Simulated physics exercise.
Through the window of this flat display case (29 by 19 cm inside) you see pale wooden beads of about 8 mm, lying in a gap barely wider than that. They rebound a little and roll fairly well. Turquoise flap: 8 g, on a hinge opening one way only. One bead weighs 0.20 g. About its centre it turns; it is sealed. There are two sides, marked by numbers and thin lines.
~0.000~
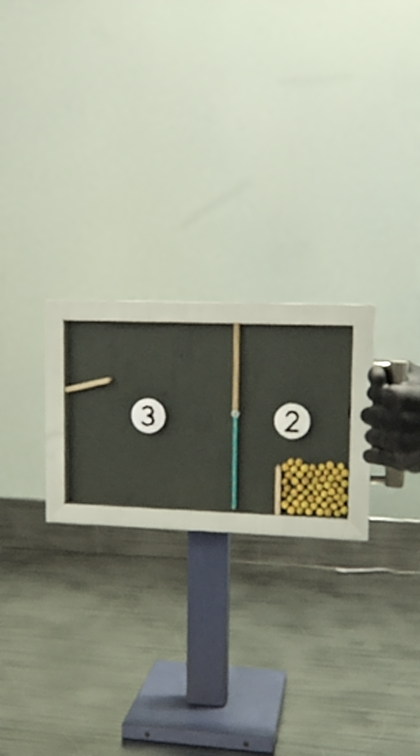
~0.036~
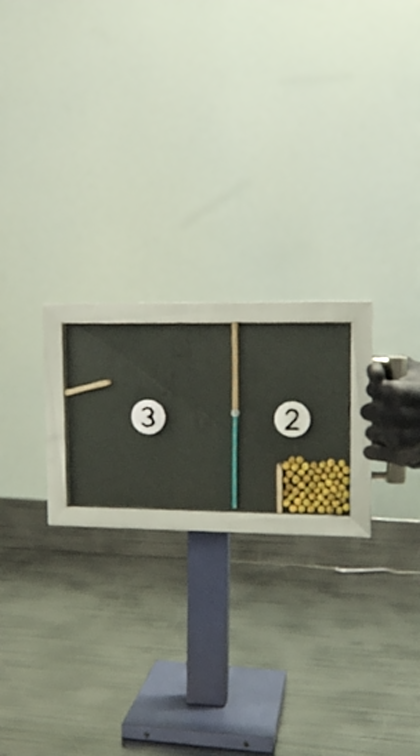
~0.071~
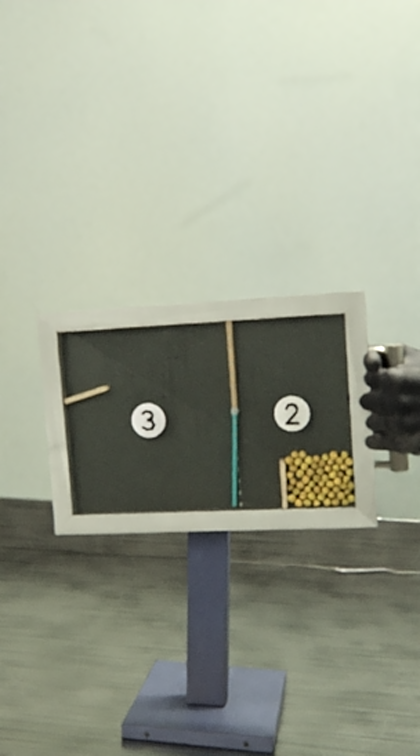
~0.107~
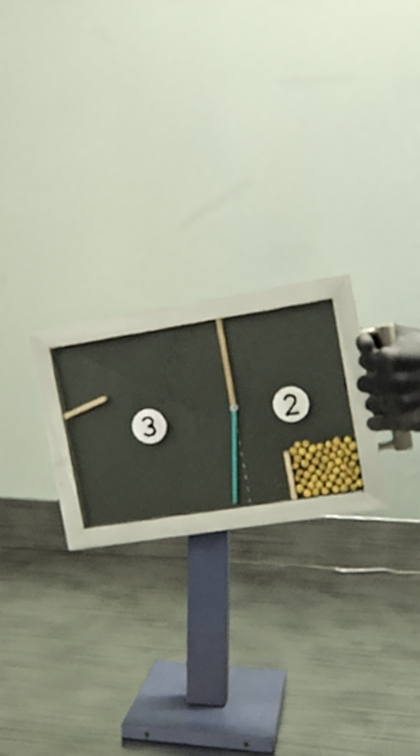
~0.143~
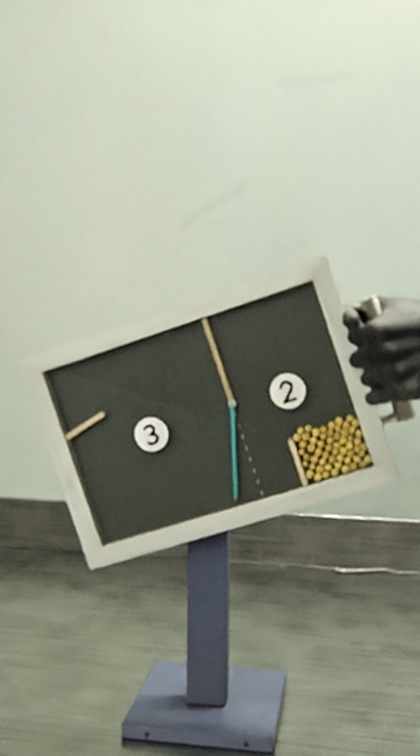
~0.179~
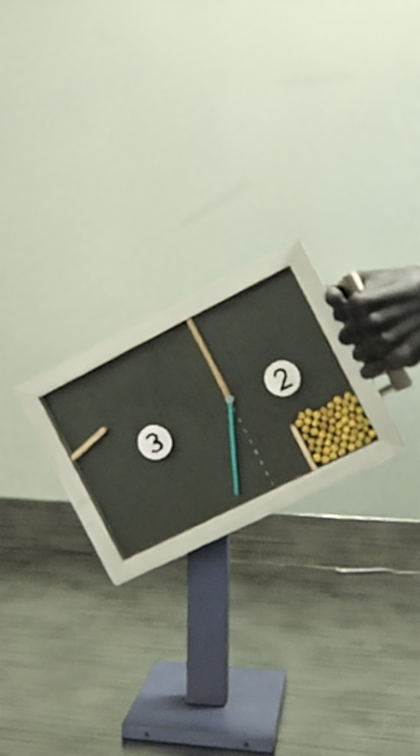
In a pale-walled room, a flat, white-framed case on a blue stand sits level, with yellowish beads heaped in its lower right corner. A dark gripping hand at right then turns it steadily anticlockwise, raising the right side; the beads shift within their corner while the turquoise flap hangs nearly upright.
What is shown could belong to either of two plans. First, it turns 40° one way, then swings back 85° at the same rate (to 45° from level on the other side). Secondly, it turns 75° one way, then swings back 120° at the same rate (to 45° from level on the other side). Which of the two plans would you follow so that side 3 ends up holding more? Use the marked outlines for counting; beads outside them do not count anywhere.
I would follow plan two.
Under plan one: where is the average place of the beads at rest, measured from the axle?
Offset approx. 3 cm right, 13 cm below.
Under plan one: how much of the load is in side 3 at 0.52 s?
Close to 0 % of the load.
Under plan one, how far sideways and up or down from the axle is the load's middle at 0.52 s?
The middle sits around 11 cm right and 7 cm below.
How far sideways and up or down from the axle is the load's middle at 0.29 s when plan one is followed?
It sits around 13 cm to the right and around 2 cm up.
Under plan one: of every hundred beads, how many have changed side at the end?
Moved: Close to 0 %.
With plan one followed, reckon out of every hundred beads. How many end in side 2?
Roughly 100%.
Plan one. 0.29 s, it stands 40° anticlockwise; the beads' middle is 13 cm right of and 2 cm above the centre; no. 2, 100 %; turquoise flap open 37°.
After 0.52 s, it stands 3° clockwise; the beads' middle is 11 cm right of and 7 cm below the centre; no. 2, 100 %; turquoise flap open 6°.
After 0.75 s, it stands 45° clockwise; the beads' middle is 3 cm right of and 13 cm below the centre; no. 2, 100 %; turquoise flap shut.
All still by 1.5 s, it stands 45° clockwise; no. 2, 100 %, no. 3, 0 %; turquoise flap shut.
Plan two would end with no. 2, 60 %, no. 3, 40 %.
